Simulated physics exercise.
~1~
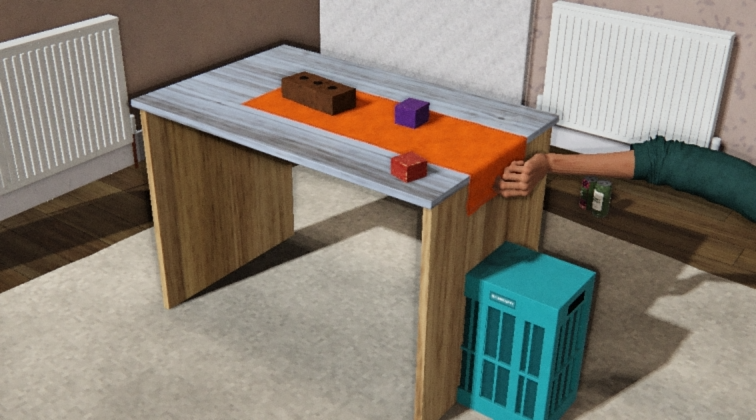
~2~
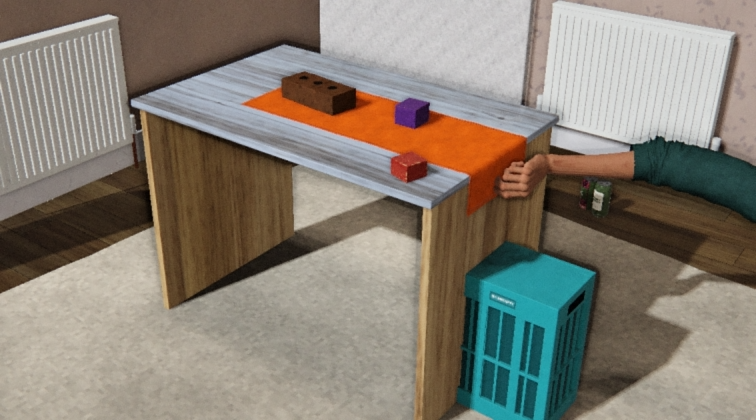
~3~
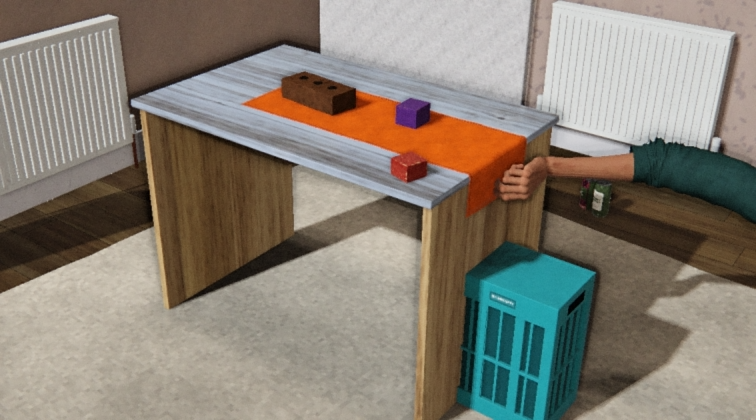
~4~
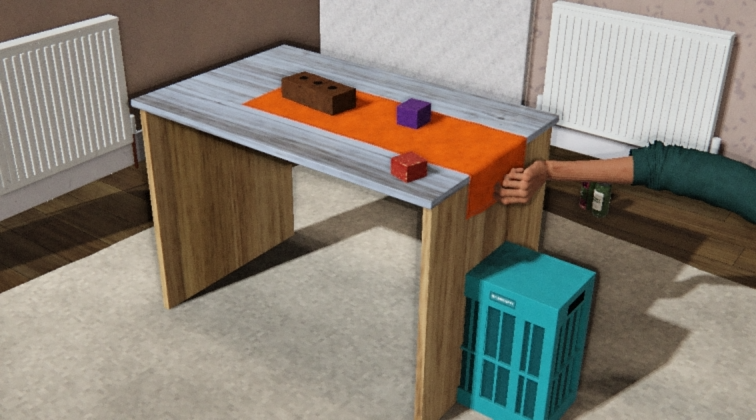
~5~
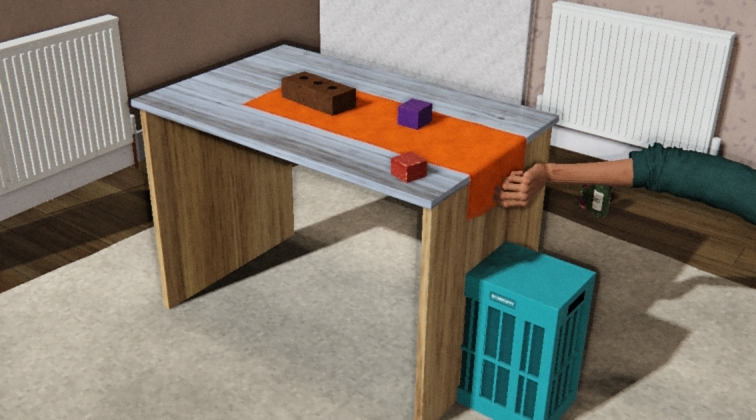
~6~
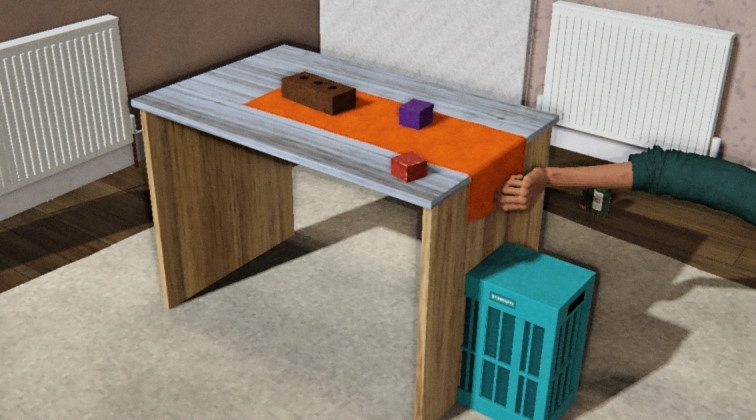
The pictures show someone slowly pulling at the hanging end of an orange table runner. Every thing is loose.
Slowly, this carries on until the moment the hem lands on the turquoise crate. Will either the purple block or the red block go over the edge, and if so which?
The purple block keeps clear of it, the red block keeps clear of it.
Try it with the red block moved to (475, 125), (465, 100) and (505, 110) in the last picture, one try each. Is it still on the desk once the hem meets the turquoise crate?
1: Off. 2: On. 3: On.
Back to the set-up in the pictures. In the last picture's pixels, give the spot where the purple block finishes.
It ends up near (464, 128).
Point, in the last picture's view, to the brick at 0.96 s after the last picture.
(355, 103), more or less.
Then, 0.44 s later than the last view, hem going down; purple block carried along near (437, 120); red block as before.
Then, 0.96 s later than the last view, hem on the crate; purple block carried along near (459, 126); red block as before.
Finally, hem on the crate; purple block carried along near (465, 128); red block as before. The purple block remains up there and the red block keeps clear of the edge.
